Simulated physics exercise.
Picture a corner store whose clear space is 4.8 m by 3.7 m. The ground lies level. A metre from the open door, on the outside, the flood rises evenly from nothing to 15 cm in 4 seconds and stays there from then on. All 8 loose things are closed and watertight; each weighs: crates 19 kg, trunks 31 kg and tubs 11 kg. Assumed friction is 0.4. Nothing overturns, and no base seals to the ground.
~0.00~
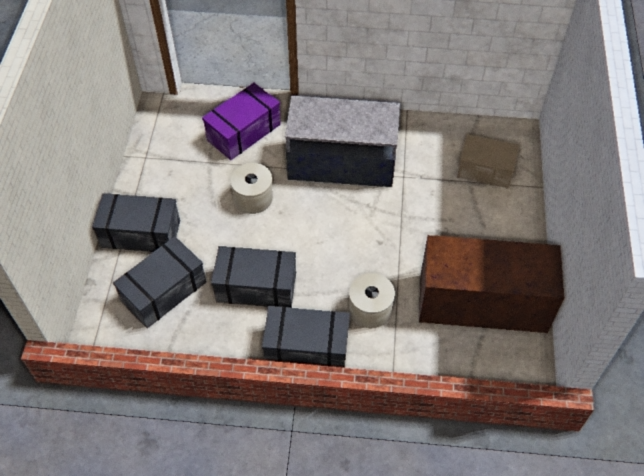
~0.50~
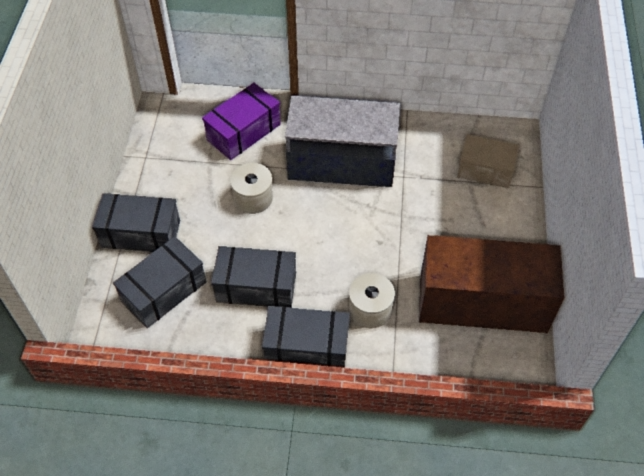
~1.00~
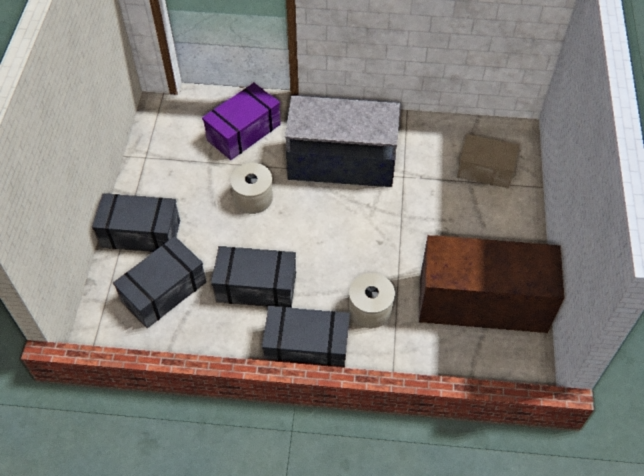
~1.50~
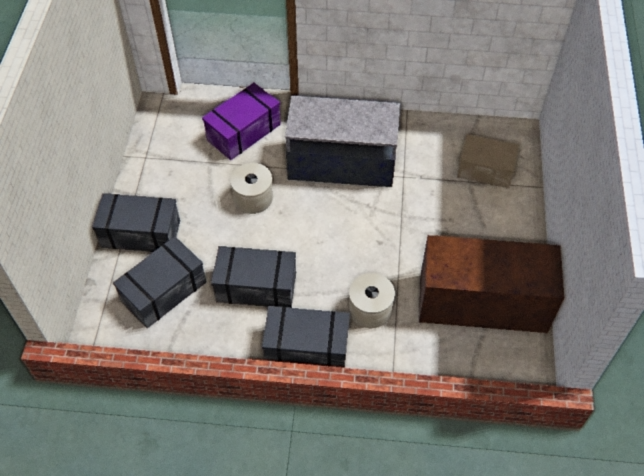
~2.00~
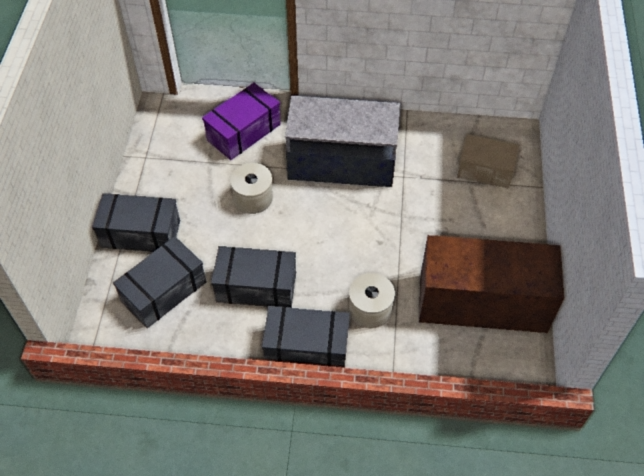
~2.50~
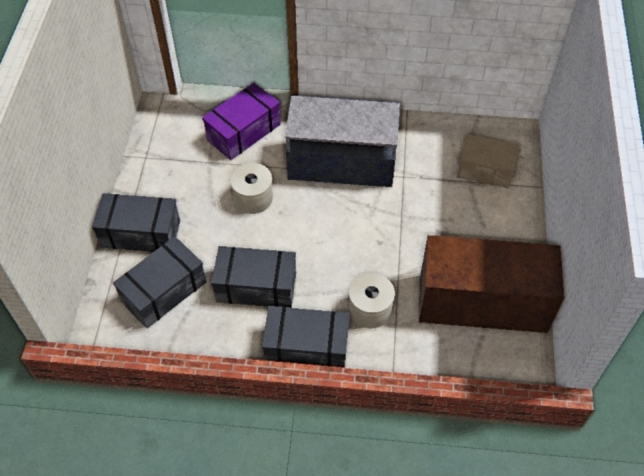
Murky green water spreads over the grey paving around a small store with pale walls, seen from high above its low red-brick front. A purple trunk sits near the open doorway beside a grey-topped dark counter, with four dark trunks left and centre, two cream tubs, and a rusty-brown block at right. The green creeps across the doorway to its threshold, while the objects and camera stay still.
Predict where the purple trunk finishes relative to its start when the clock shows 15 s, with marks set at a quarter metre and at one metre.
It finishes beyond the one-metre mark.
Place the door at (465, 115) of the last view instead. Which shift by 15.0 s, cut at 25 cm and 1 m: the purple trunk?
In that case the purple trunk remains where it is.
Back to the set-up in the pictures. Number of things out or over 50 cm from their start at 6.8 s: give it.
I count 1.
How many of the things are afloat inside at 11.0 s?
Tally: 1 of them.
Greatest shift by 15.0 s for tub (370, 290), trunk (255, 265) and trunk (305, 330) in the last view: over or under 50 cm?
First smaller, then greater, then greater.
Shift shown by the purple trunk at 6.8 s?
Roughly 80 centimetres by that point.
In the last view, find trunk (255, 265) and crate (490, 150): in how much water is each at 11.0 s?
Some 8 cm at the first, some 4 cm at the second.
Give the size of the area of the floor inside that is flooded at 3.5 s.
1.0 m2.
After 3.5 s the purple trunk is near (241, 110), 0.0 m from its start, aground; 0 afloat.
After 6.8 s the purple trunk is near (237, 165), 0.8 m from its start, aground; 0 afloat.
After 11.0 s the purple trunk is near (346, 238), 2.1 m from its start, aground; 1 afloat.
After 15.0 s the purple trunk is near (393, 214), 2.2 m from its start, aground; 6 afloat.
